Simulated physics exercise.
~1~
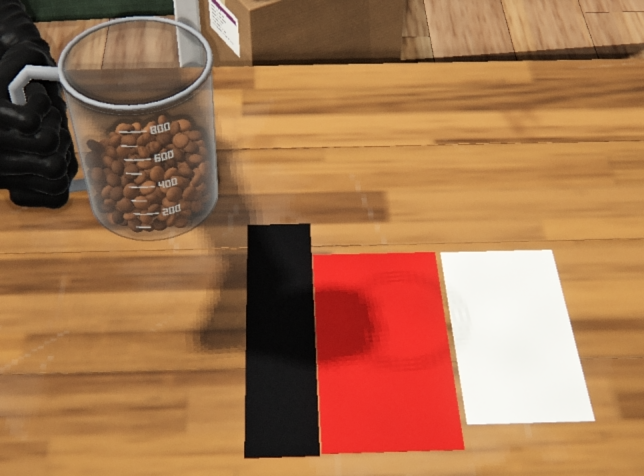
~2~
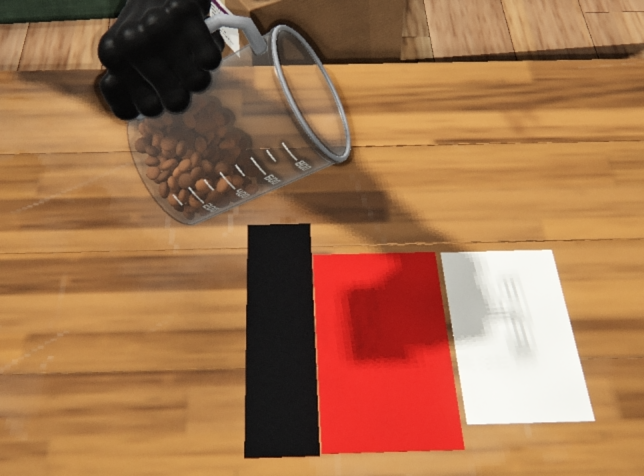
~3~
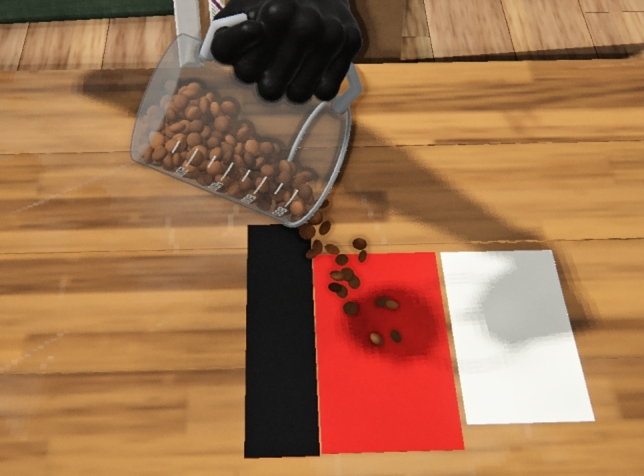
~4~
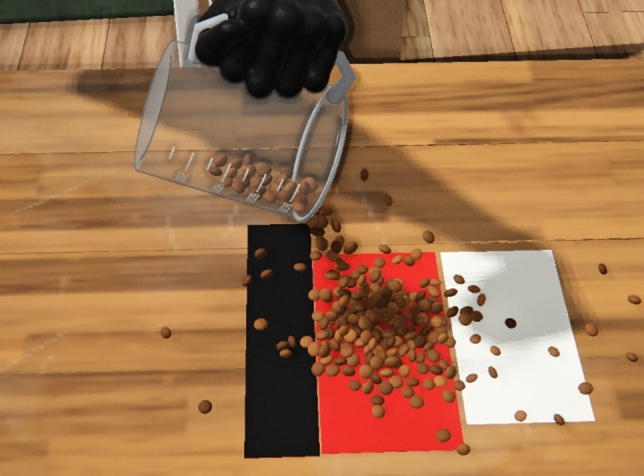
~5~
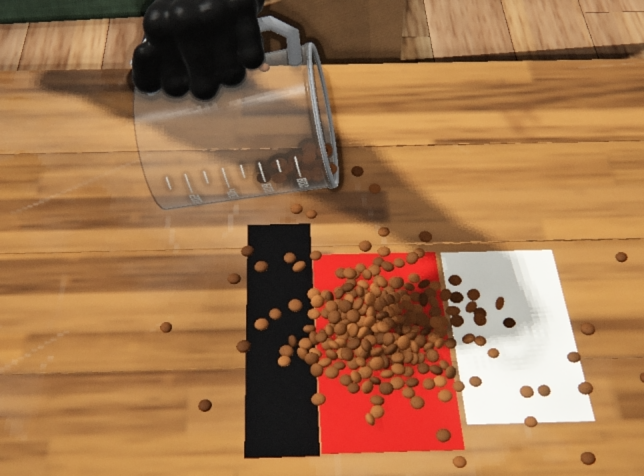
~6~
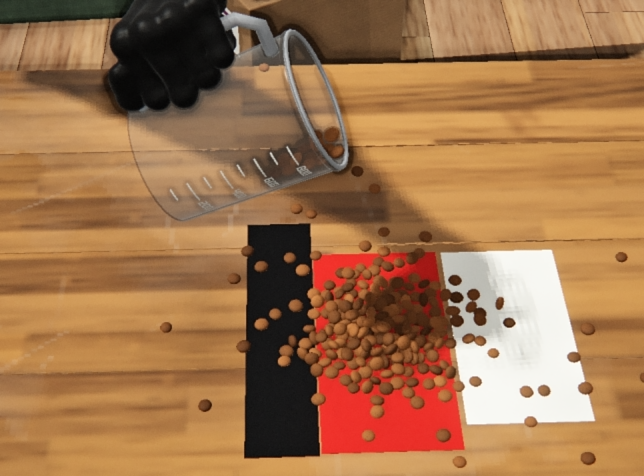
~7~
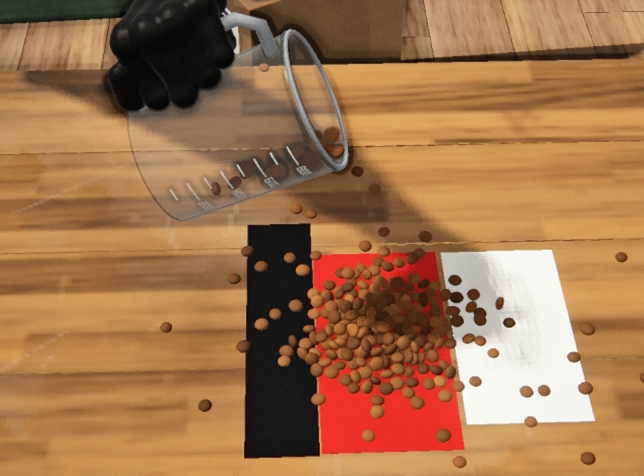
A black-gloved hand tips a clear jug, spilling brown kibble mostly onto the red mat.
